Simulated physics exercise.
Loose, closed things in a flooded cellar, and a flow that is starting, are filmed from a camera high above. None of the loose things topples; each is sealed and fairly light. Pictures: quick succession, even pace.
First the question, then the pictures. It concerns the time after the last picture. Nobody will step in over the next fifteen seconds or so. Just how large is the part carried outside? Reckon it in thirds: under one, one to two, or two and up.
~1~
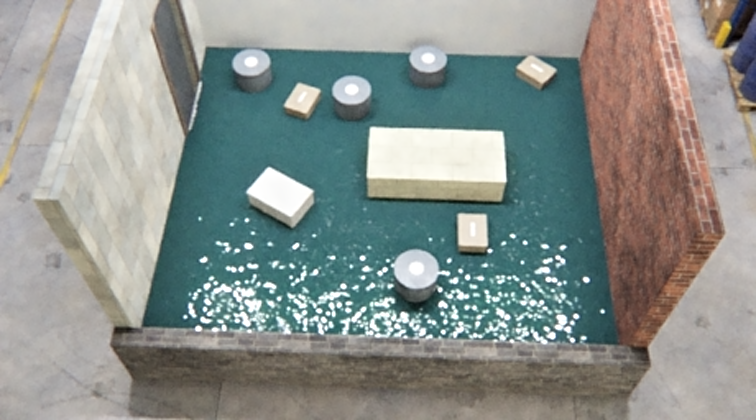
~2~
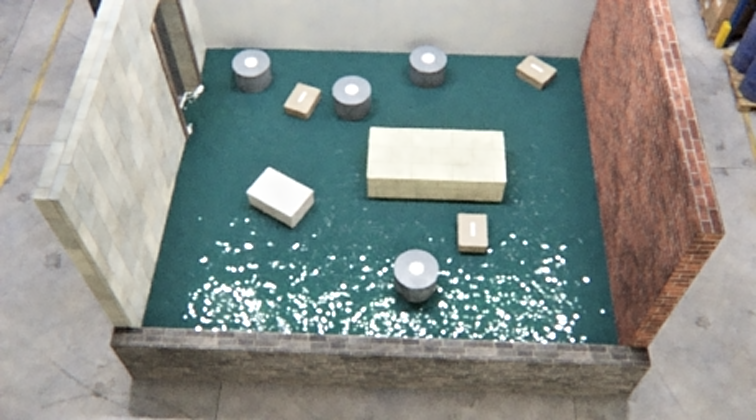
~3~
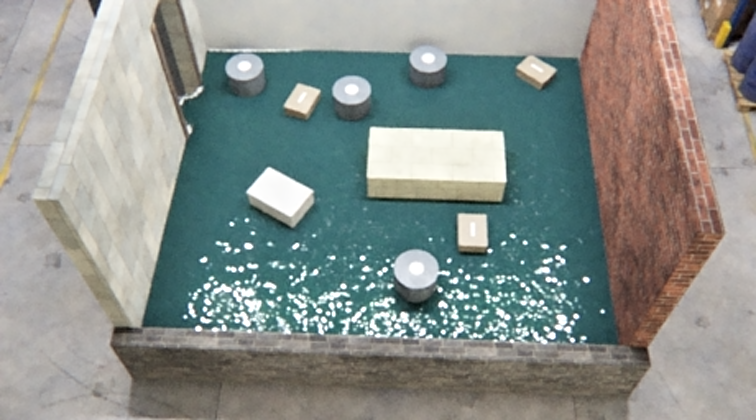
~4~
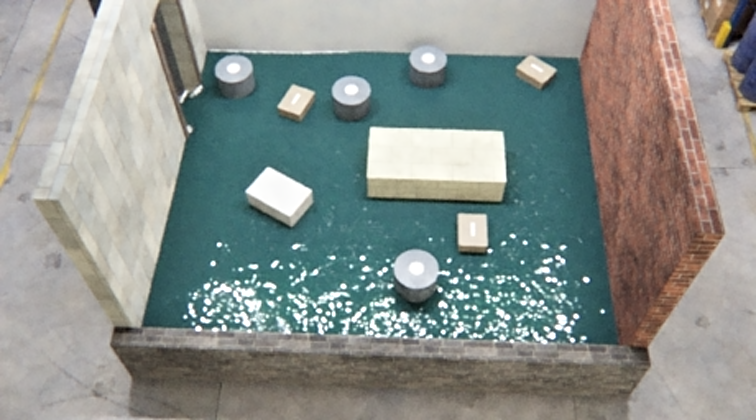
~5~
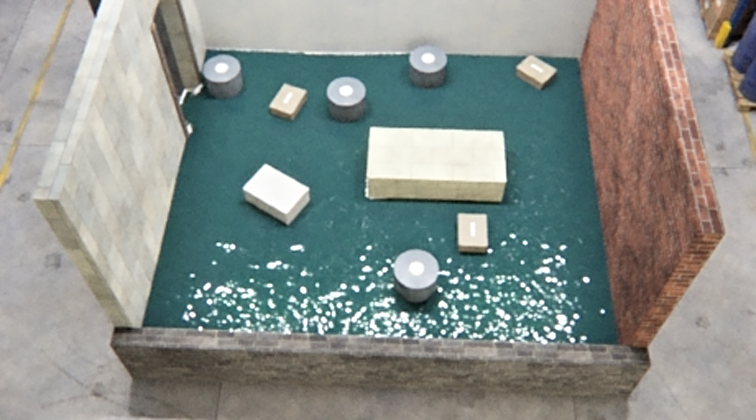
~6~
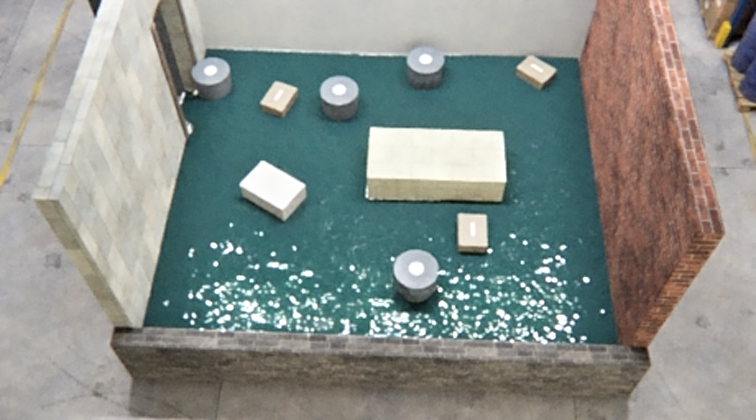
The portion will probably sit in the middle band.
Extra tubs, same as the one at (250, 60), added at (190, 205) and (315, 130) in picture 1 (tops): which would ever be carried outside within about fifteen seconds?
Well, the first one leaves, but the second one leaves.
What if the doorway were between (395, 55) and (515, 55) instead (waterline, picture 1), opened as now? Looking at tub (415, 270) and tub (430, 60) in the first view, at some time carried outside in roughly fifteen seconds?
In that order: Never escapes, escapes.
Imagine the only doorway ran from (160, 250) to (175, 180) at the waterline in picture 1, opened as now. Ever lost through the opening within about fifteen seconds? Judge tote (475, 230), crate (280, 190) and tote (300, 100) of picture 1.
One by one, that's not lost, lost, lost.
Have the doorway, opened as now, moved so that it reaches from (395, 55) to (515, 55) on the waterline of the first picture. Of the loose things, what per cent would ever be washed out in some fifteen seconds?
Roughly 80 in a hundred.
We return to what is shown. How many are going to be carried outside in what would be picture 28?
Total: 4.
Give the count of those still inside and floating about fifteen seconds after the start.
Exactly 4.
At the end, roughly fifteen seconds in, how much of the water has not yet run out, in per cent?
Roughly 64 in a hundred.
A moment on, 1 of 8 are out; 7 afloat.
Next, 2 of 8 are out; 6 afloat.
Later, 4 of 8 are out; 4 afloat.
In the end, 4 of 8 are out; 4 afloat.
